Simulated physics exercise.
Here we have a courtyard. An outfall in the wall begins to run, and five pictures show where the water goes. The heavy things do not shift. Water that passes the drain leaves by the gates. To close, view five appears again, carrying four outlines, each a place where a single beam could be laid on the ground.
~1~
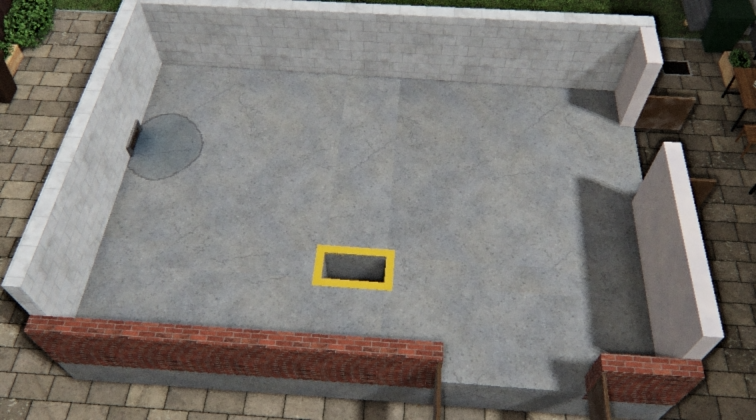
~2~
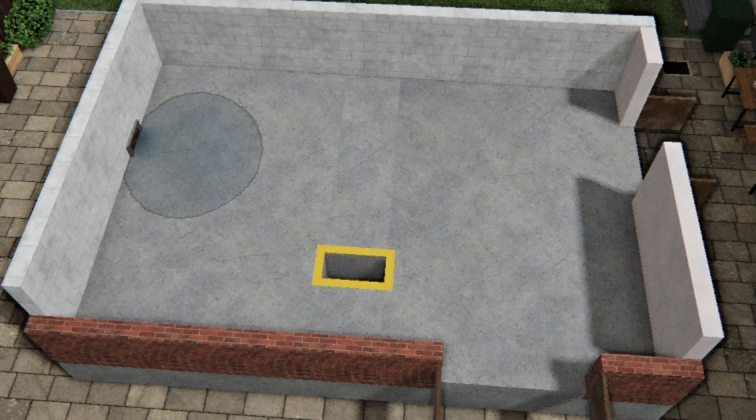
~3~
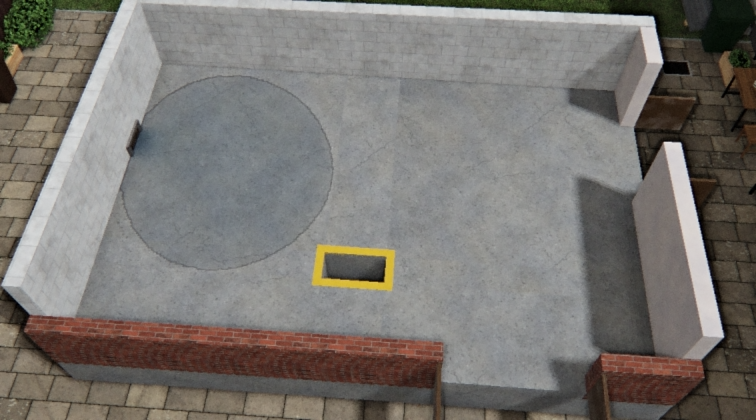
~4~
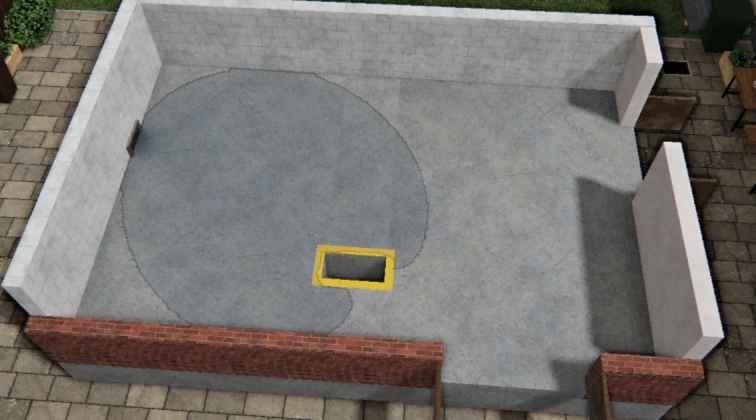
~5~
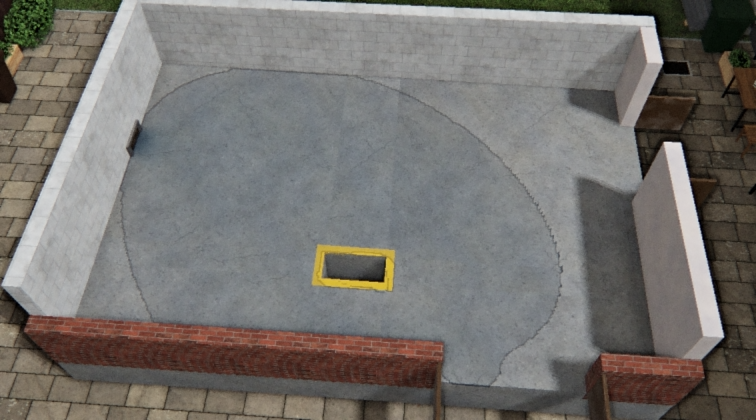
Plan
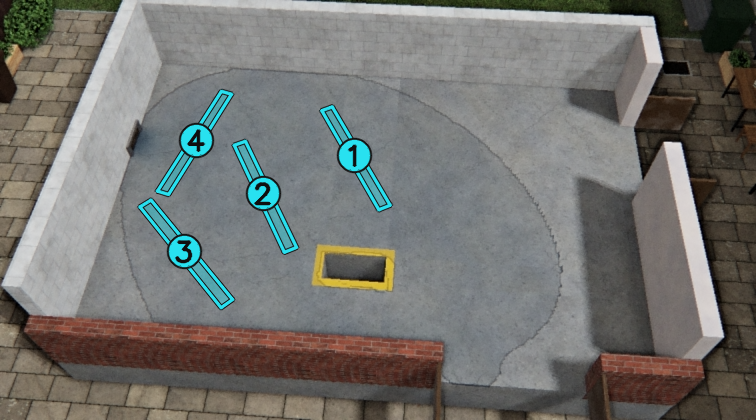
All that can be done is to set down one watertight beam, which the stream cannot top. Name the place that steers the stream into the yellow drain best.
It is 1.
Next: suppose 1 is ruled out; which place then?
It is 3.
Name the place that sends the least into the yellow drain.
Here it is place 2.
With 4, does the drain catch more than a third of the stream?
No, it does not.
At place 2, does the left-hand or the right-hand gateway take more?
The left one.
On the marked copy, 1 from (327, 108) to (384, 207); 2 from (239, 143) to (290, 249); 3 from (145, 203) to (226, 303); 4 from (163, 192) to (226, 92).
For place 1, about 46 % of the stream runs into the yellow drain, about 53 % out by the gates.
For place 2, about 11 % of the stream runs into the yellow drain, about 89 % out by the gates.
For place 3, about 27 % of the stream runs into the yellow drain, about 73 % out by the gates.
For place 4, about 15 % of the stream runs into the yellow drain, about 84 % out by the gates.
